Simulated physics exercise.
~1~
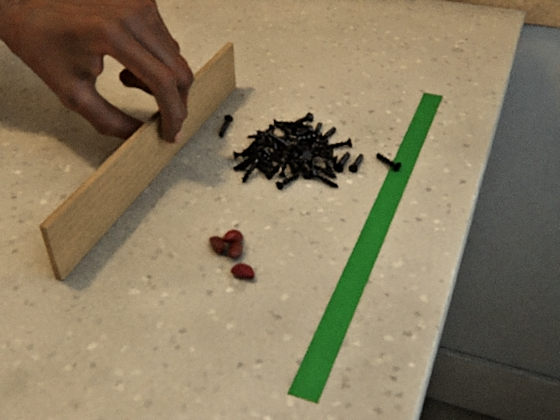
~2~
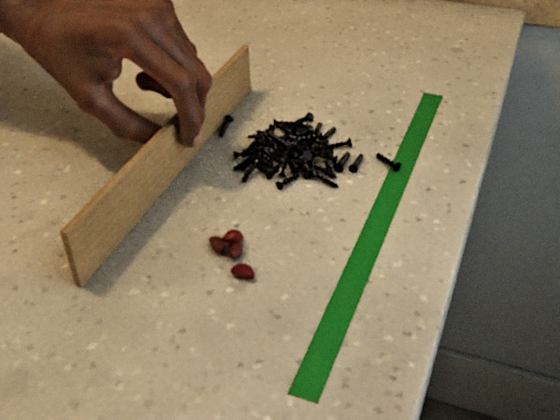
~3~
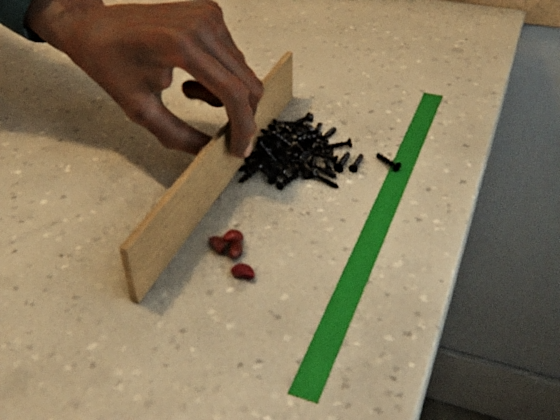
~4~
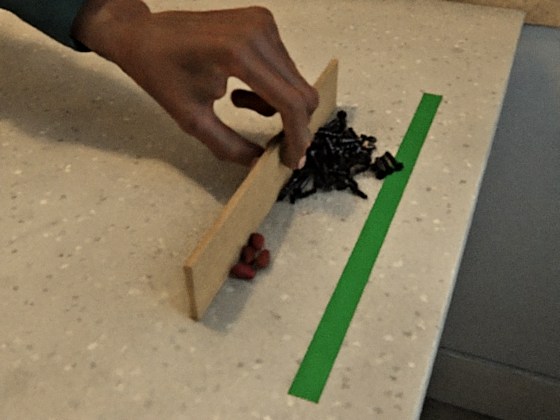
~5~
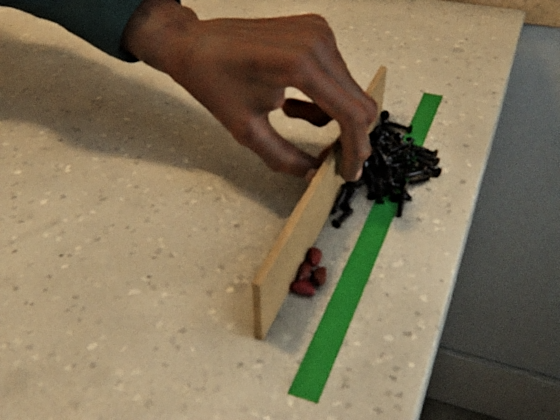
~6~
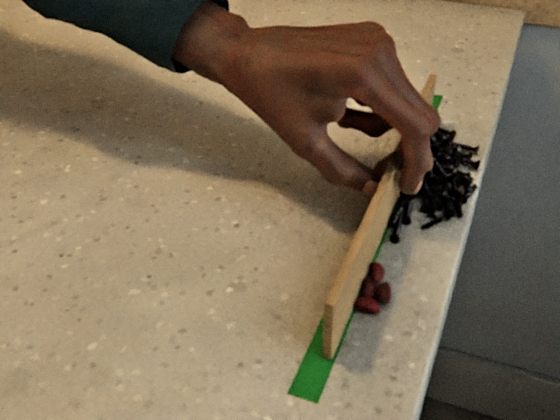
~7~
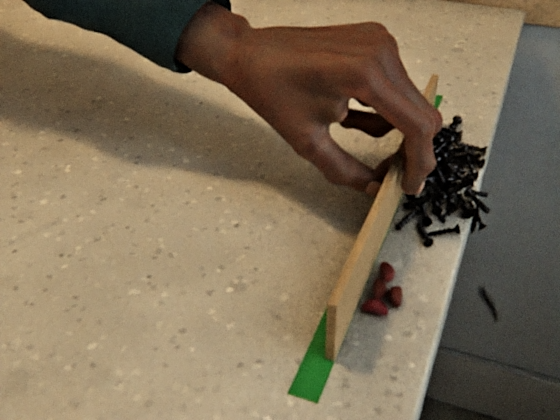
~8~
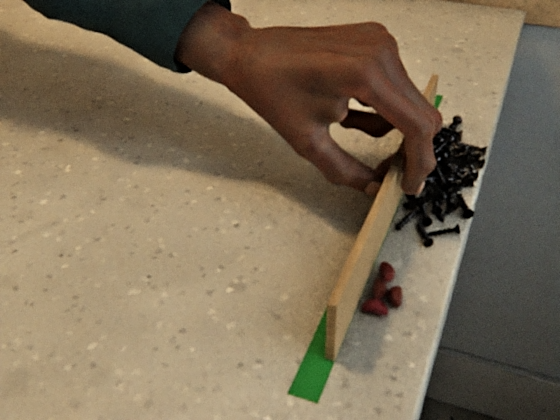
The clip opens on a speckled tabletop where a hand holds a thin wooden strip upright, left of a pile of black screws and a few dark red pieces, with green tape near the right edge. The hand slides the strip to the right, and it reaches the screws first. Soon it gathers the red pieces too, pushing both groups toward the tape. The strip stops along the tape, with the screws crowded at the table's edge. One screw drops off the side, while the red pieces stay on the table and the remaining screws settle at the brink.
